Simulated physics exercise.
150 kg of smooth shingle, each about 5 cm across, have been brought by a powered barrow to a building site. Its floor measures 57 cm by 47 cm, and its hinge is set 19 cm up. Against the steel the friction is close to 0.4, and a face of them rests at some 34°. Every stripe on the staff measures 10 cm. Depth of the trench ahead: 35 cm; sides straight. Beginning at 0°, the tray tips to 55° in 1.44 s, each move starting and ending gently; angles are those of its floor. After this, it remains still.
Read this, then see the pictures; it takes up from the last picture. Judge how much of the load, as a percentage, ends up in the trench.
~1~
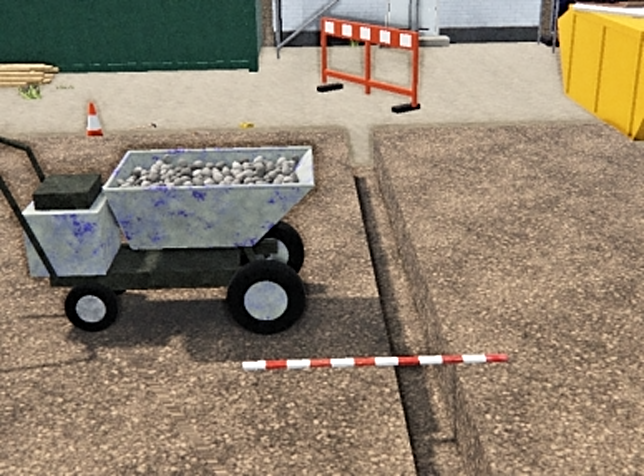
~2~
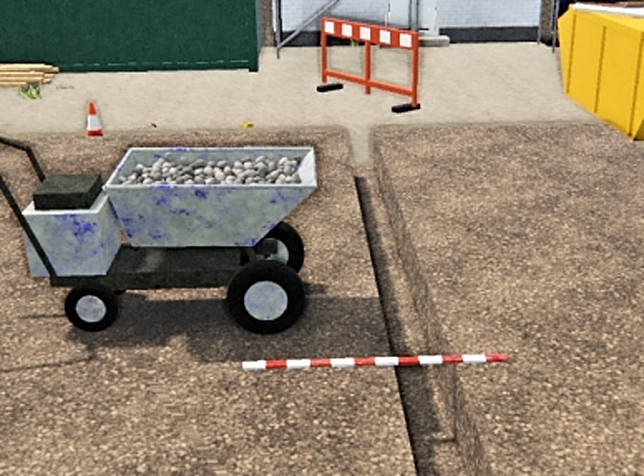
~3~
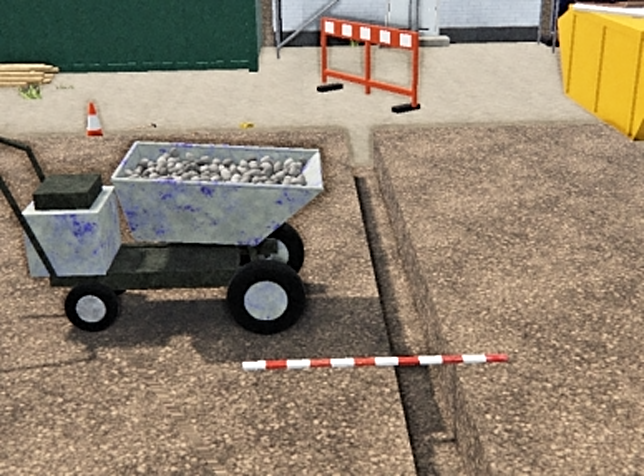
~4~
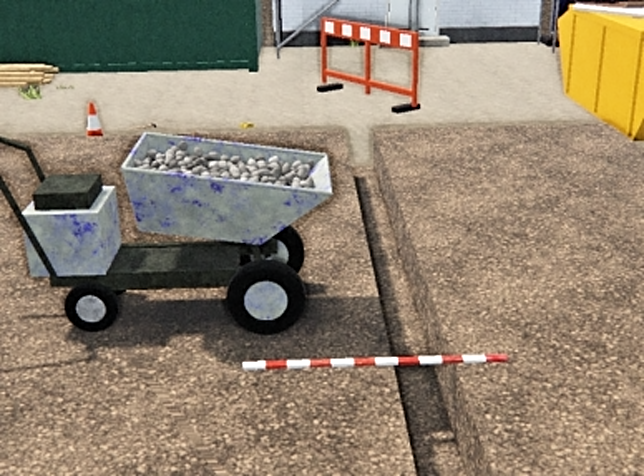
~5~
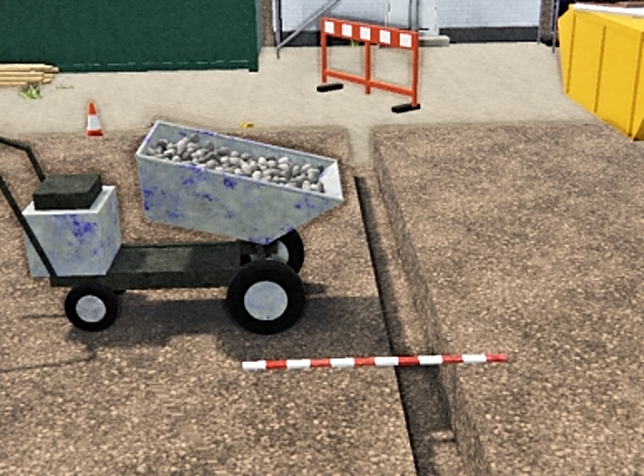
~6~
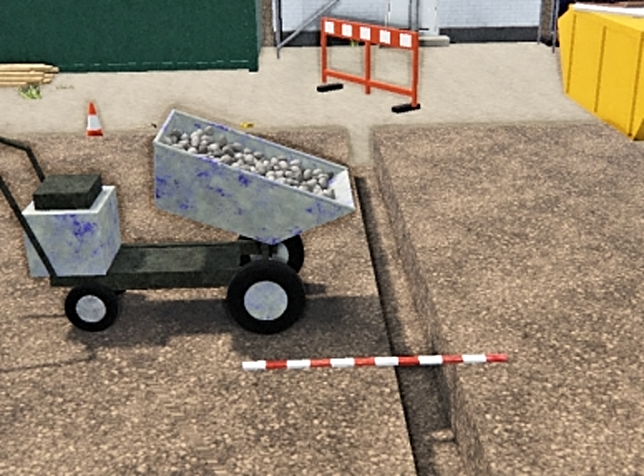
Around 62 %.
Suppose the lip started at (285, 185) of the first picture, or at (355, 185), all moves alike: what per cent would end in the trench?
That gives roughly 85 per cent and roughly 25 per cent.
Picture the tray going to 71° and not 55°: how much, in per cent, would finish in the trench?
Roughly 60% would end there.
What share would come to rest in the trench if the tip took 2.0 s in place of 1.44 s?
In that case some 65 per cent.
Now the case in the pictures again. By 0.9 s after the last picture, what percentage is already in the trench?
Around 20 per cent of it.
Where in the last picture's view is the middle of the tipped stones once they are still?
Roughly (419, 339), I'd say.
Then, 0.5 s after the last picture the floor is at 46°, 100 % in the tray; the foremost stones are at (375, 229).
Then, 0.9 s after the last picture the floor is at 55°, 77 % in the tray, 18 % in the trench, 4 % past the trench; the foremost stones are at (456, 303).
Then, 1.3 s after the last picture the floor is at 55°, 46 % in the tray, 31 % in the trench, 23 % past the trench; the foremost stones are at (538, 305).
Then, 3.2 s after the last picture the floor is at 55°, 10 % in the tray, 62 % in the trench, 27 % past the trench; the foremost stones are at (604, 311).
